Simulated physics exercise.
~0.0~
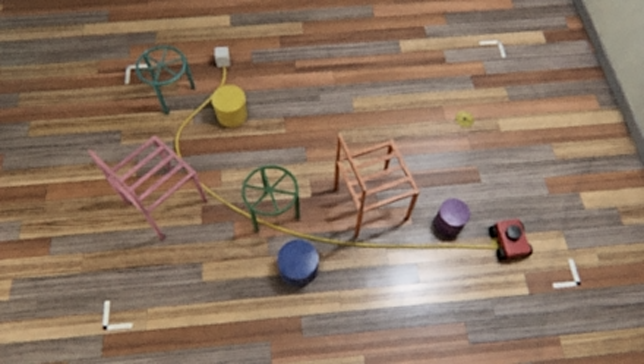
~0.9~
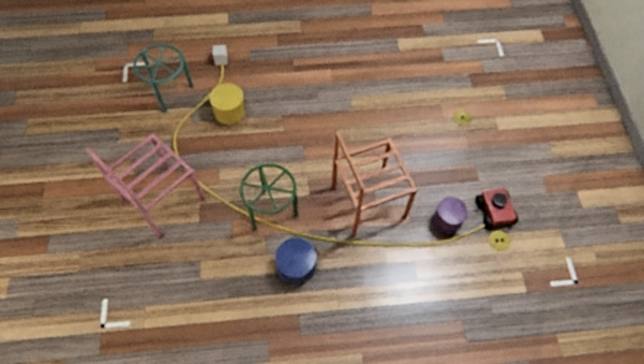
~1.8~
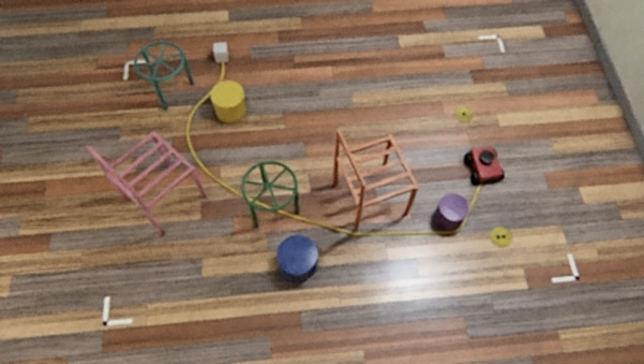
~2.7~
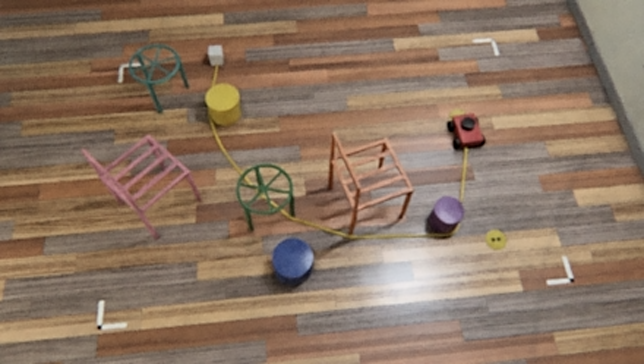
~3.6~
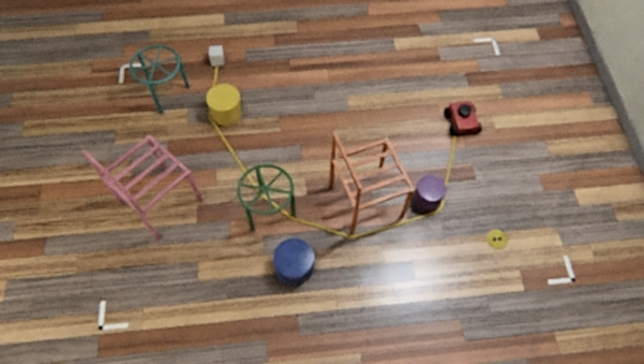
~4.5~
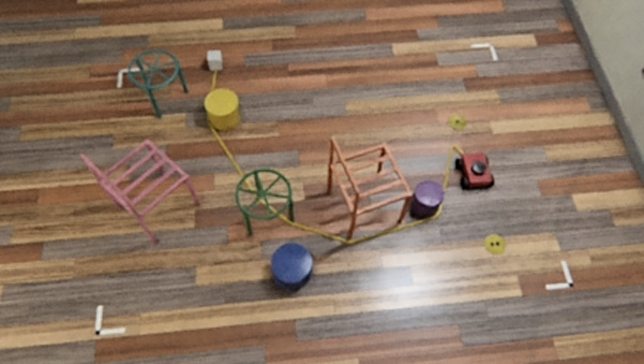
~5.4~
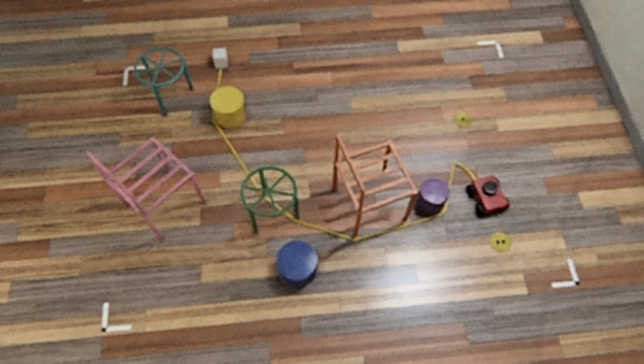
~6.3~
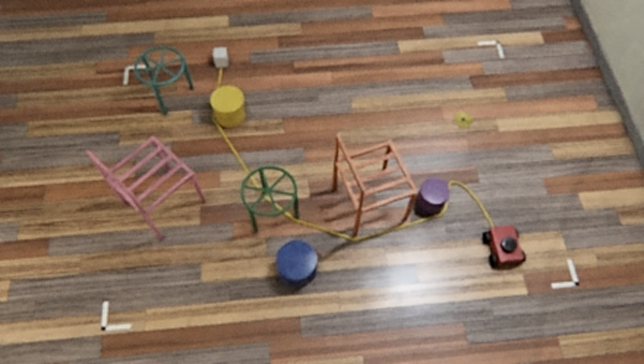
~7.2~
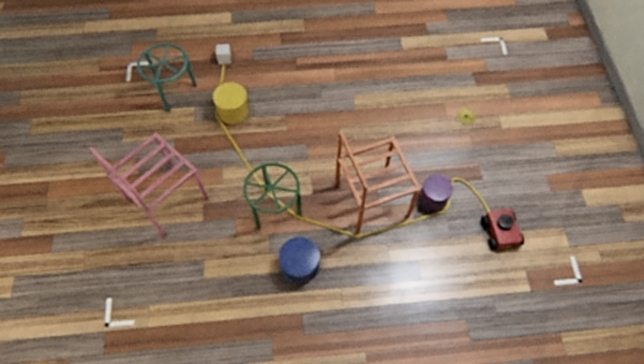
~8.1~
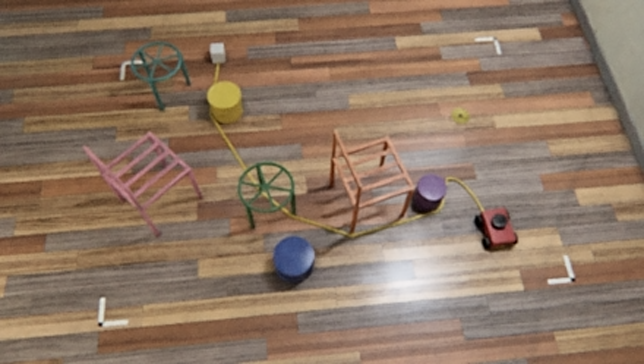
A pink chair stands at the left of a wood-plank floor seen from above, with an orange chair near the middle, green and teal stools, a yellow bucket, a blue tub and a purple tub around them. A yellow lead runs from a small pale block at the upper left to a red cart at the lower right. The cart moves up the right side, drawing the lead tight around the purple tub and shifting it slightly left and up. The cart then heads back down, its lead curving loosely. It ends at the lower right, with the chairs and stools still in place.
